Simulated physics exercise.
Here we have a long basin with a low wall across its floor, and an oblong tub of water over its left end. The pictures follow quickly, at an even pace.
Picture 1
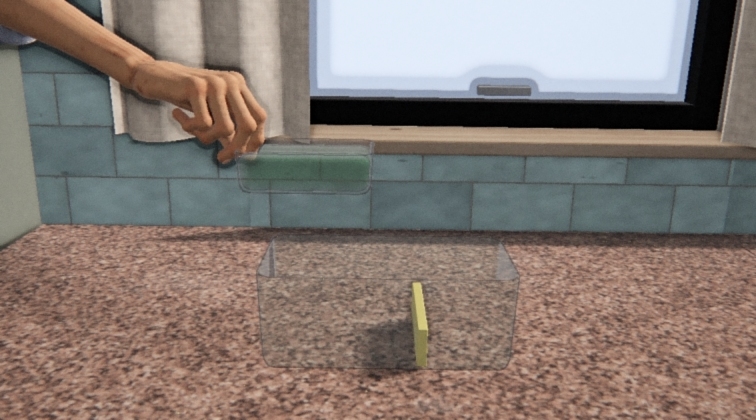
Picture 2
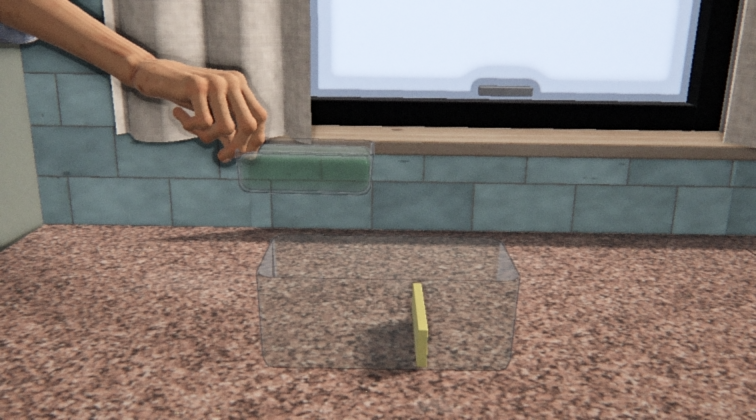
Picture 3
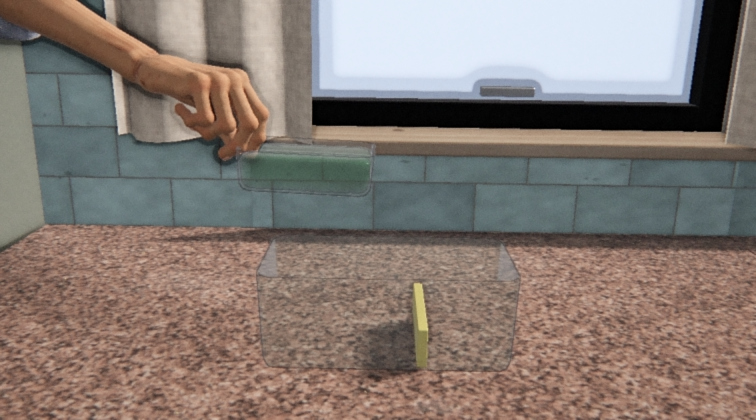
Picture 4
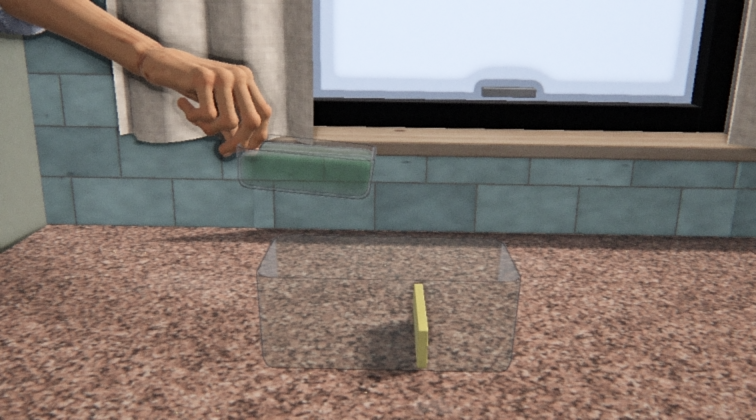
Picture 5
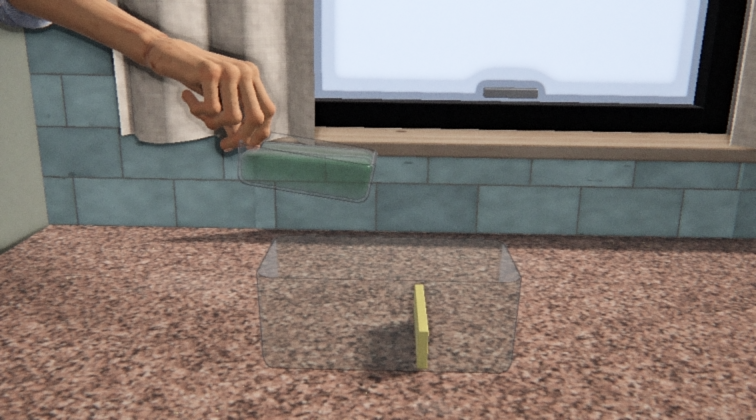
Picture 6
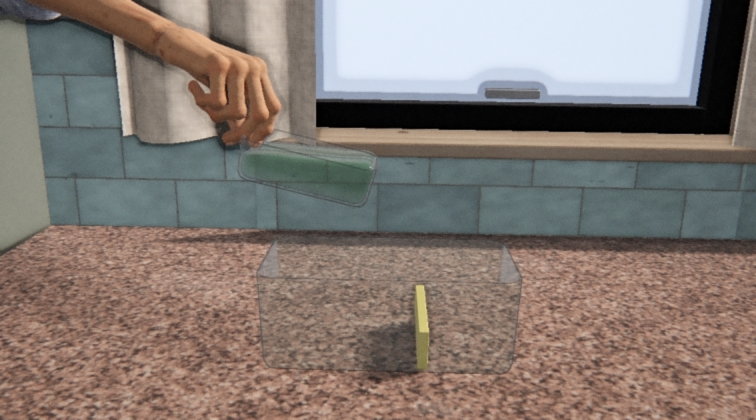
The footage shows a hand holding a clear oblong tub of green liquid above the left side of a long transparent basin with a low yellow wall inside; the tub stays nearly level, then tilts slightly down to the right.
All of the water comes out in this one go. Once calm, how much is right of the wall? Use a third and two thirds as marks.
It comes to between a third and two thirds.
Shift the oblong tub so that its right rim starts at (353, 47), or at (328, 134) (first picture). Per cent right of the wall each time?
The first gives 55 %, the second 0 %.
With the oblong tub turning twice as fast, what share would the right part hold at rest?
It comes to 20 per cent or so.
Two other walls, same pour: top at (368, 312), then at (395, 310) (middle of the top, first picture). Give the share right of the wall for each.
In turn 85 and 75 in a hundred.
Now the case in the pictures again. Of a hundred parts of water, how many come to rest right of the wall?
Some 50 per cent.
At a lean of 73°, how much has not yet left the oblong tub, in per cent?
Some 10 per cent.
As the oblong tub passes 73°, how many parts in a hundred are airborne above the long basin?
Near 25 %.
A moment on, the oblong tub is tipped part way and 12 per cent is still to pour, 21 is left of the wall and 41 right of it.
Next, the oblong tub is tipped right over and 1 per cent is still to pour, 45 is left of the wall and 52 right of it.
Then the oblong tub is tipped right over and 0 per cent is still to pour, 47 is left of the wall and 52 right of it.
Later the oblong tub is tipped right over and 0 per cent is still to pour, 47 is left of the wall and 52 right of it.
Finally, 47 per cent lies left of the wall, 52 right of it and 1 outside.
